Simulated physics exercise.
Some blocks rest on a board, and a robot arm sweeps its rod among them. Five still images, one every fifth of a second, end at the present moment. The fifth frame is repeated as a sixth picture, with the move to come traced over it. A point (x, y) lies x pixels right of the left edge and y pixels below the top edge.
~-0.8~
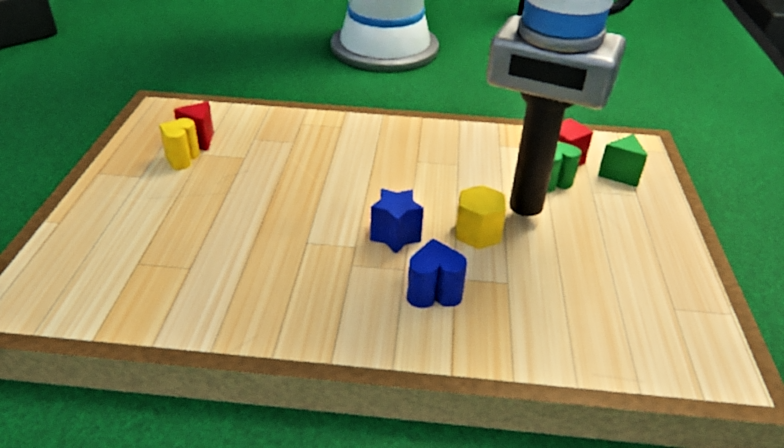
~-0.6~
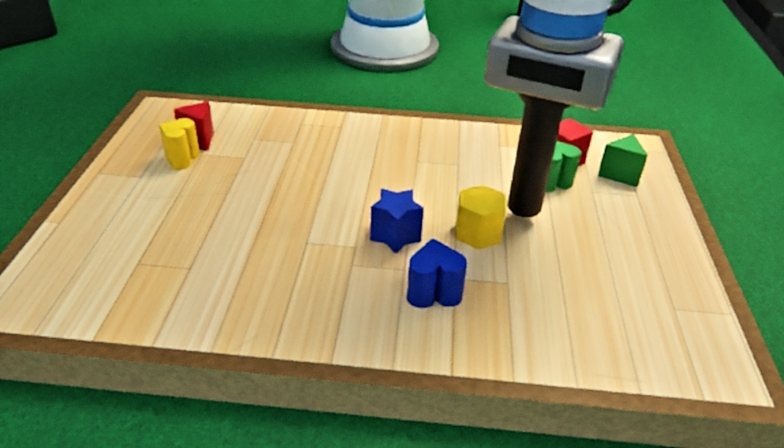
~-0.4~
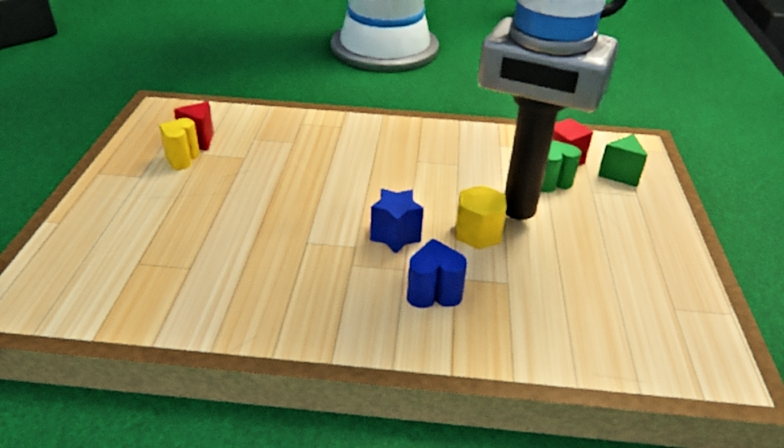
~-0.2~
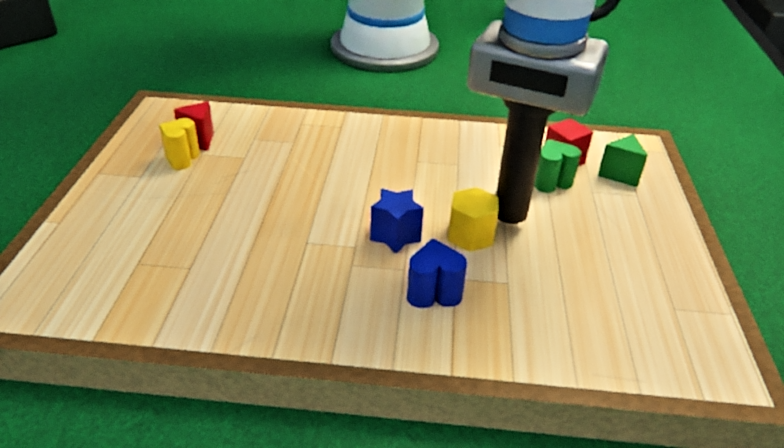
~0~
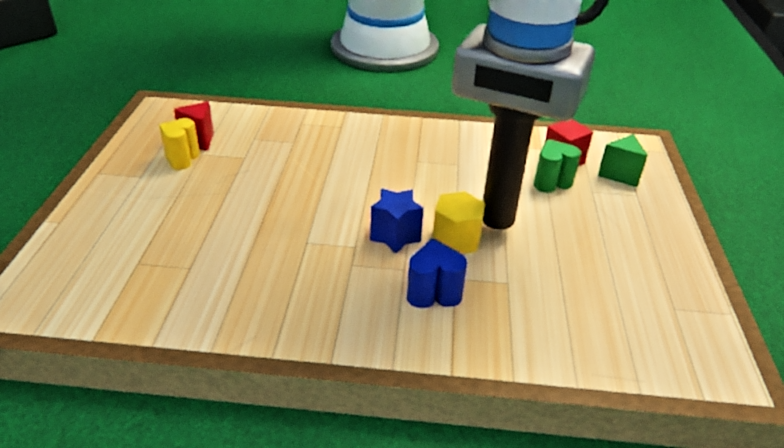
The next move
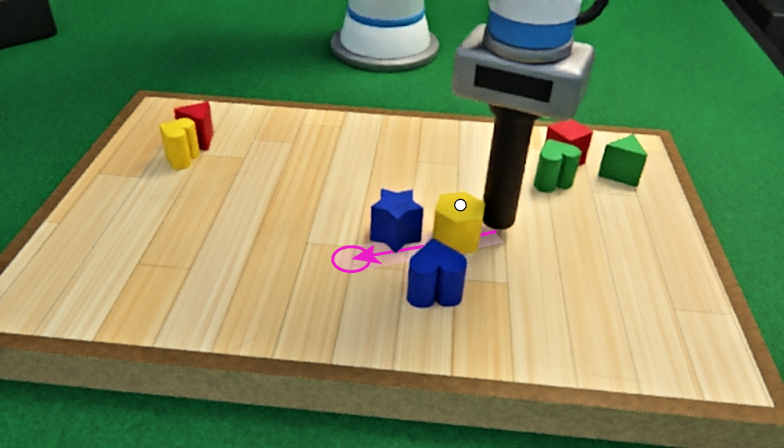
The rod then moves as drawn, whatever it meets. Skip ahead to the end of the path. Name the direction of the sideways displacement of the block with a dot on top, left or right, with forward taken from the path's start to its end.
Left-hand side.
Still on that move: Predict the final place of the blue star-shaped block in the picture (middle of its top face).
That would be at about pixel (340, 199).
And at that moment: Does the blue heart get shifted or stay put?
The push misses it.
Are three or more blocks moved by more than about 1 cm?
No, that is not how it ends up.
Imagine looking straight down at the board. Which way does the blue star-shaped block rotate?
With the clock.
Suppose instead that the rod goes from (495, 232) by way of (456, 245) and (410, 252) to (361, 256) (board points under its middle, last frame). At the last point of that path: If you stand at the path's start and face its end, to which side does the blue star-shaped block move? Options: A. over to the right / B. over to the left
Answer: A.
Path on the board, from (495, 232) directly to (351, 259); the dot is on the yellow six-sided block.
On the path given first. One third of the way, rod at (451, 229); blue star-shaped block at (376, 203), turned 55° clockwise; yellow six-sided block at (413, 219), turned 15° anticlockwise.
Two thirds of the way, rod at (402, 238); blue star-shaped block at (362, 201), turned 80° clockwise; yellow six-sided block at (369, 234), turned 40° anticlockwise.
At the end, rod at (351, 246); blue star-shaped block at (340, 199), turned 145° clockwise; blue heart in place; yellow six-sided block at (336, 252), turned 95° anticlockwise.
